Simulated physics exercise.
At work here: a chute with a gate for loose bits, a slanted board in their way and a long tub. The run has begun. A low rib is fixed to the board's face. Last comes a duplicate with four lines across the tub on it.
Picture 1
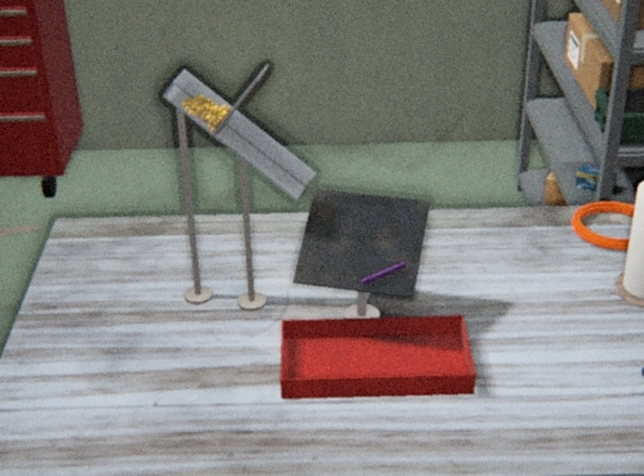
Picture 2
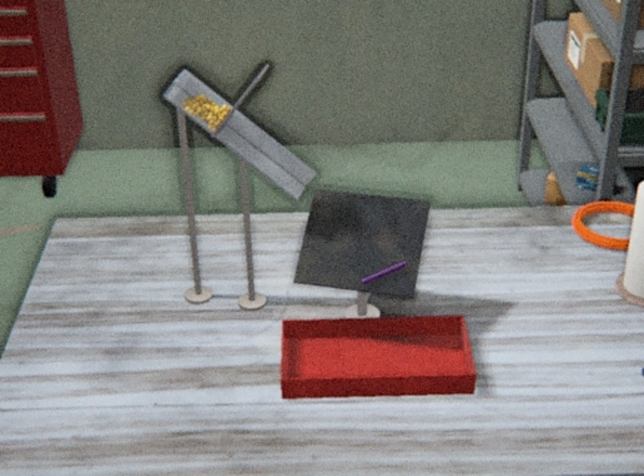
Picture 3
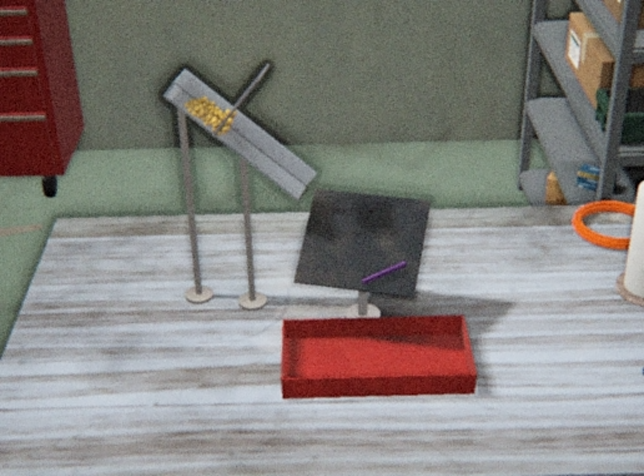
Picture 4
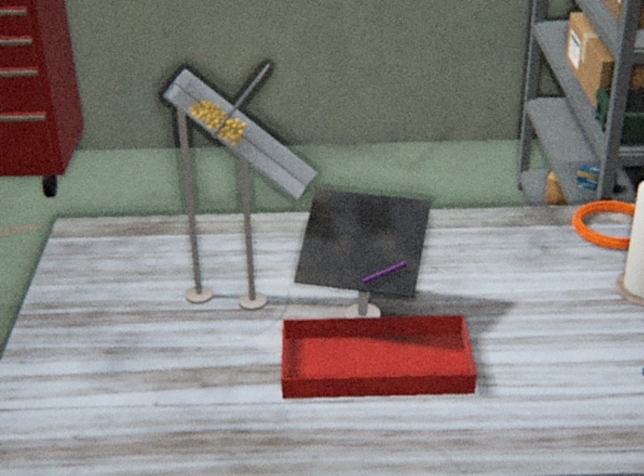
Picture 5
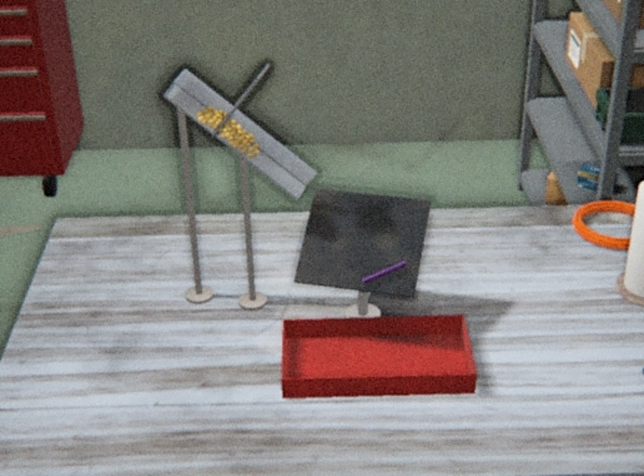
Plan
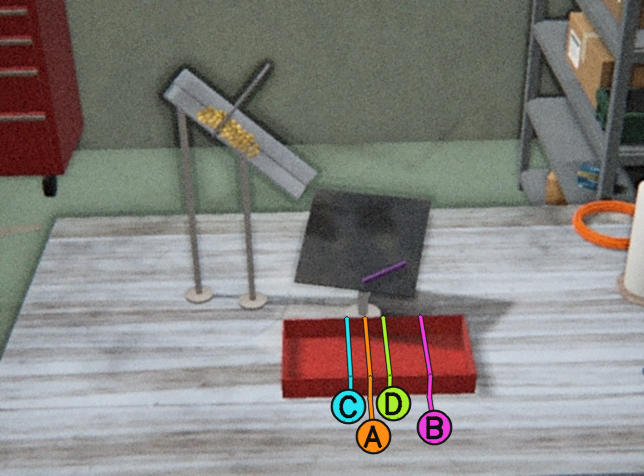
On a workshop table, small yellow bits sliding down a tilted grey chute above a dark slanted board and an empty red tray.
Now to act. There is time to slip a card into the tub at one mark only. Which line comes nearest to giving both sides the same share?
The answer is line C.
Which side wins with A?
Left.
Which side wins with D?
More lands on the left.
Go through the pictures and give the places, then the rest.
In the first picture, load behind the gate (211, 113), puffed corn balls; lip of the chute (301, 193), sloping fairly steeply.
In the second picture, middle of the board (362, 241), tilted fairly steeply; middle of its low edge (352, 289); of its high edge (372, 195).
In the third picture, front corners of the tub (282, 379) and (476, 374), empty; front of the load (228, 128).
In the fourth picture, middle of the load (218, 122); its front (238, 141), roughly a quarter of the way to the lip; rib from (406, 262) to (362, 280).
In the fifth picture, middle of the load (229, 127); its front (257, 152), roughly half of the way to the lip.
On the marked copy, line A crosses the front rim at (370, 376); line B crosses the front rim at (430, 375); line C crosses the front rim at (350, 377); line D crosses the front rim at (389, 376).
Choosing A, of what is caught, almost all on the left of the divider, about a tenth on the right.
Choosing B, of what is caught, almost all on the left of the divider, just a few on the right.
Choosing C, of what is caught, roughly two thirds on the left of the divider, roughly a third on the right.
Choosing D, of what is caught, almost all on the left of the divider, about a tenth on the right.
